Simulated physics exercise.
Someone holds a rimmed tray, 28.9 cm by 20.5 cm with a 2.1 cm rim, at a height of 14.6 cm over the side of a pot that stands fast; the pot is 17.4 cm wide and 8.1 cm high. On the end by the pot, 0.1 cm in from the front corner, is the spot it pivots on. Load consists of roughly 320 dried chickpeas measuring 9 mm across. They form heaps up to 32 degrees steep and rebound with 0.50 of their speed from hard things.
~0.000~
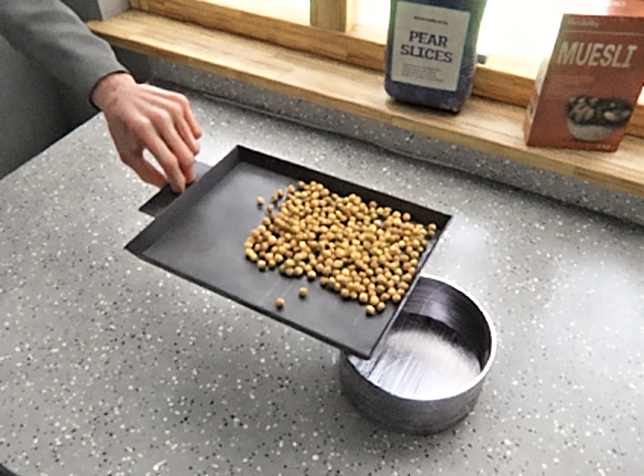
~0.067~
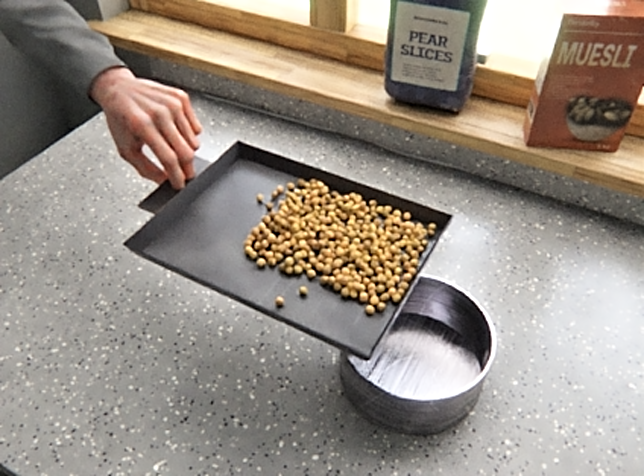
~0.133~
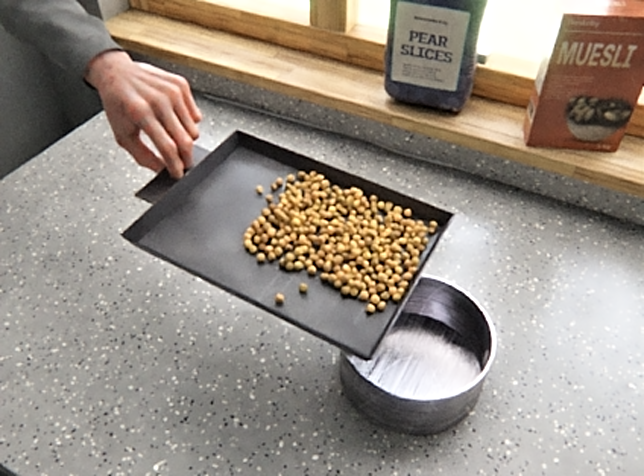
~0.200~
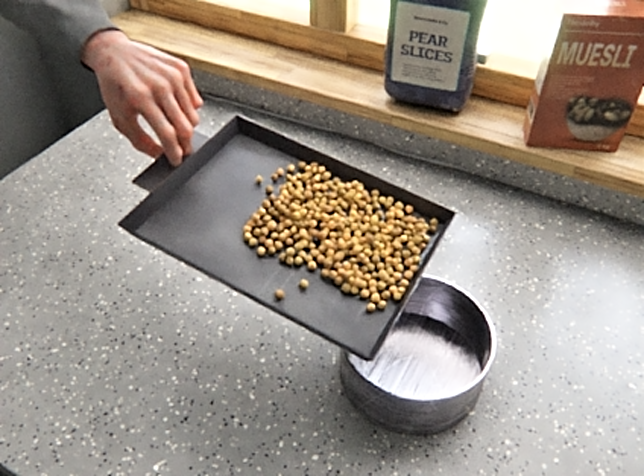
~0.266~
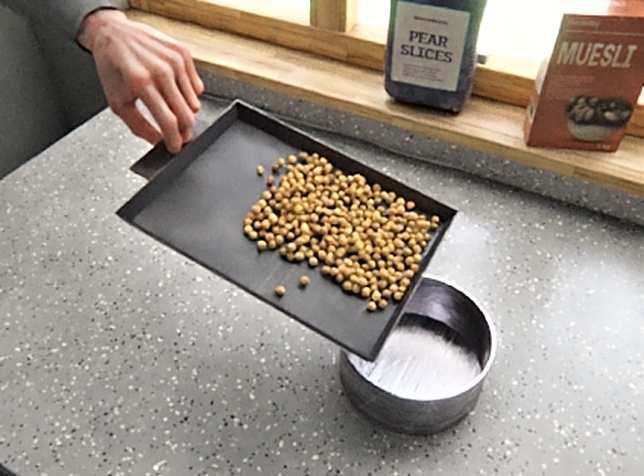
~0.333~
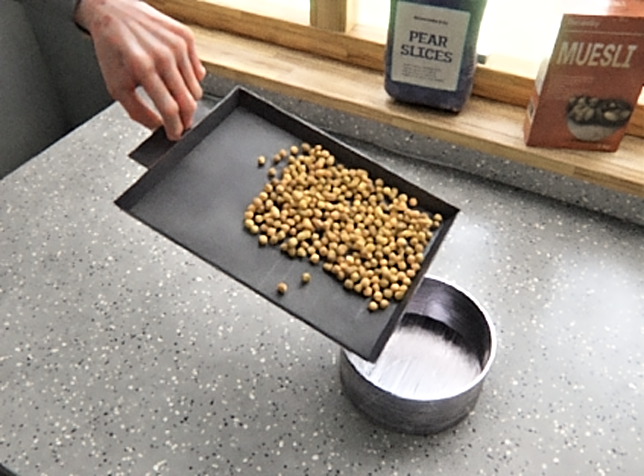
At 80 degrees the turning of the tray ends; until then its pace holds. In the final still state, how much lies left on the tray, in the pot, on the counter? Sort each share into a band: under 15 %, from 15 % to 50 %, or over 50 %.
Left on the tray: Under 15 %; pot: From 15 % to 50 %; counter: Over 50 %.
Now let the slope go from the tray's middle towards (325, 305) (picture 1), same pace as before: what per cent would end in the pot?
I'd say close to 0 %.
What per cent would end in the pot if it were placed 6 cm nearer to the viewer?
Then roughly 75 percent would land in it.
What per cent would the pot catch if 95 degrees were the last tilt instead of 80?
That would be around 20 percent.
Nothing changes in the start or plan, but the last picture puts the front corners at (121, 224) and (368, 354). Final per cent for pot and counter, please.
Per cent by place - pot 0, counter 95.
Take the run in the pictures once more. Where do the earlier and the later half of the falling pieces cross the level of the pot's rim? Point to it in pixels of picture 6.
Early: About (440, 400); late: About (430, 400).
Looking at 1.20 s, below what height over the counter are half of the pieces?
Some 22 cm above the counter.
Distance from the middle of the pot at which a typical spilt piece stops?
About 16 centimetres.
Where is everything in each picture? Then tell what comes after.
Tray tilt 0 degrees, front corners at (134, 245) and (367, 348); middle of the pieces at (339, 237); pot at (416, 331), in the first picture.
Tray tilt 1 degrees, front corners at (133, 242) and (368, 348); middle of the pieces at (339, 236), in the second picture.
Tray tilt 4 degrees, front corners at (131, 233) and (369, 349), lowest corner right front; middle of the pieces at (340, 232), in the third picture.
Tray tilt 8 degrees, front corners at (128, 222) and (370, 350), lowest corner right front; middle of the pieces at (341, 227), in the fourth picture.
Tray tilt 12 degrees, front corners at (126, 211) and (371, 351), lowest corner right front; middle of the pieces at (342, 222), in the fifth picture.
Tray tilt 16 degrees, front corners at (125, 201) and (372, 352), lowest corner right front; middle of the pieces at (344, 218); pot at (416, 331). The tray's pace is about 60 degrees a second, in the sixth picture.
After 0.85 s, tilt 46 degrees; the tray holds 100 %, the pot 0 %.
Then, at 1.20 s, tilt 67 degrees; the tray holds 95 %, the pot 0 %.
Then, at 1.64 s, tilt 80 degrees; the tray holds 50 %, the pot 10 %.
By 3.5 s all is still; tray 0 %, pot 35 %, counter 65 %.
